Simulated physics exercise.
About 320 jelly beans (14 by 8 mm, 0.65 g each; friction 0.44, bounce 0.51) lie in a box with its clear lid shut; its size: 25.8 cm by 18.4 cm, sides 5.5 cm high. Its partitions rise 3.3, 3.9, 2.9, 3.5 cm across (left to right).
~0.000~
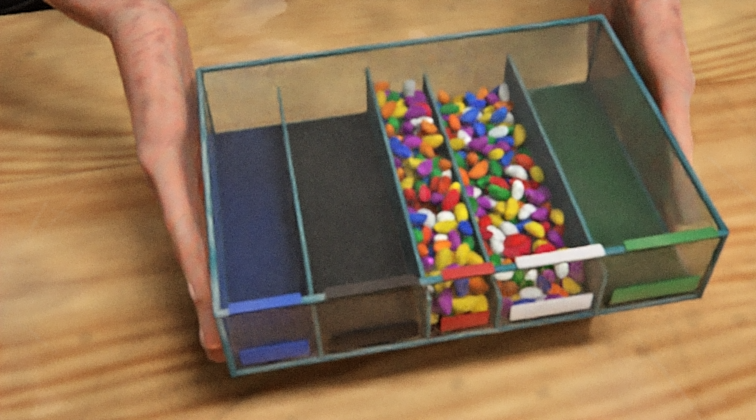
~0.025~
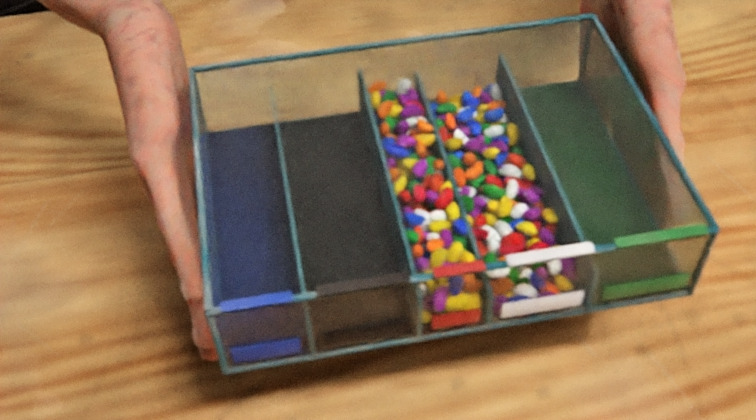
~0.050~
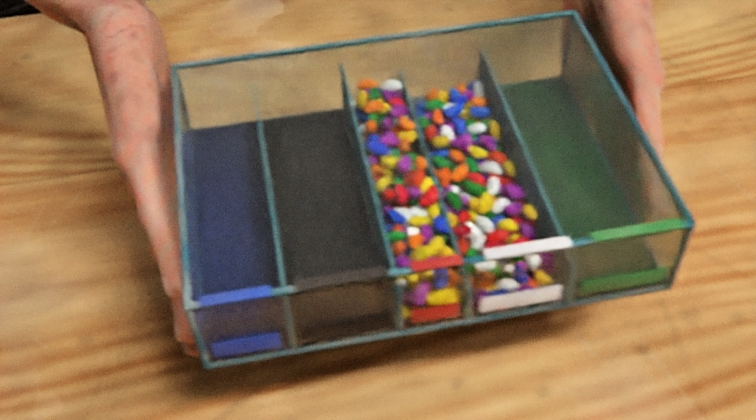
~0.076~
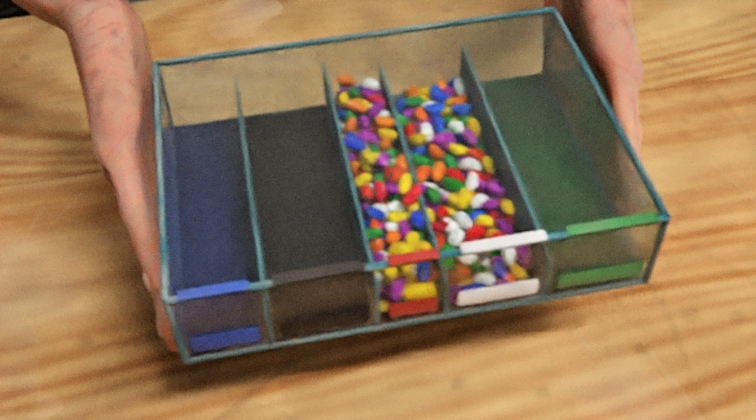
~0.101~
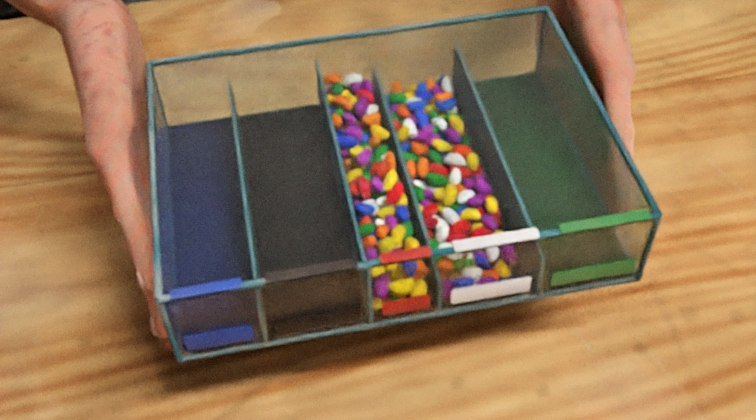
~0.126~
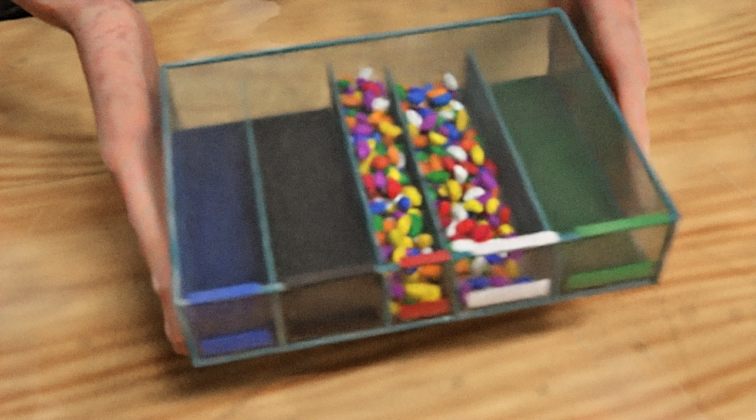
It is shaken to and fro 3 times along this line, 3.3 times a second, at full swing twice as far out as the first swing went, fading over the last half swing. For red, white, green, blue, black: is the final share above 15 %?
Red: Over, white: Over, green: Under, blue: Under, black: Under.
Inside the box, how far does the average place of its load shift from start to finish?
About 0.5 cm.
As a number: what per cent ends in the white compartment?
About 50 per cent.
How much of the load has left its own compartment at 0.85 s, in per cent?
Roughly 20 per cent.
Then, at 0.40 s, tilt 0 degrees; red 50 %, white 50 %; middle of all pieces near (375, 171).
After 0.64 s, tilt 0 degrees; red 40 %, white 50 %, green 5 %; middle of all pieces near (418, 184).
Then, at 0.85 s, tilt 0 degrees; red 40 %, white 50 %, green 5 %; middle of all pieces near (515, 191).
After 1.05 s, tilt 0 degrees; red 40 %, white 50 %, green 5 %; middle of all pieces near (468, 193).
In the end, at 1.4 s, red 40 %, white 50 %, green 5 %, blue 0 %, black 0 %.
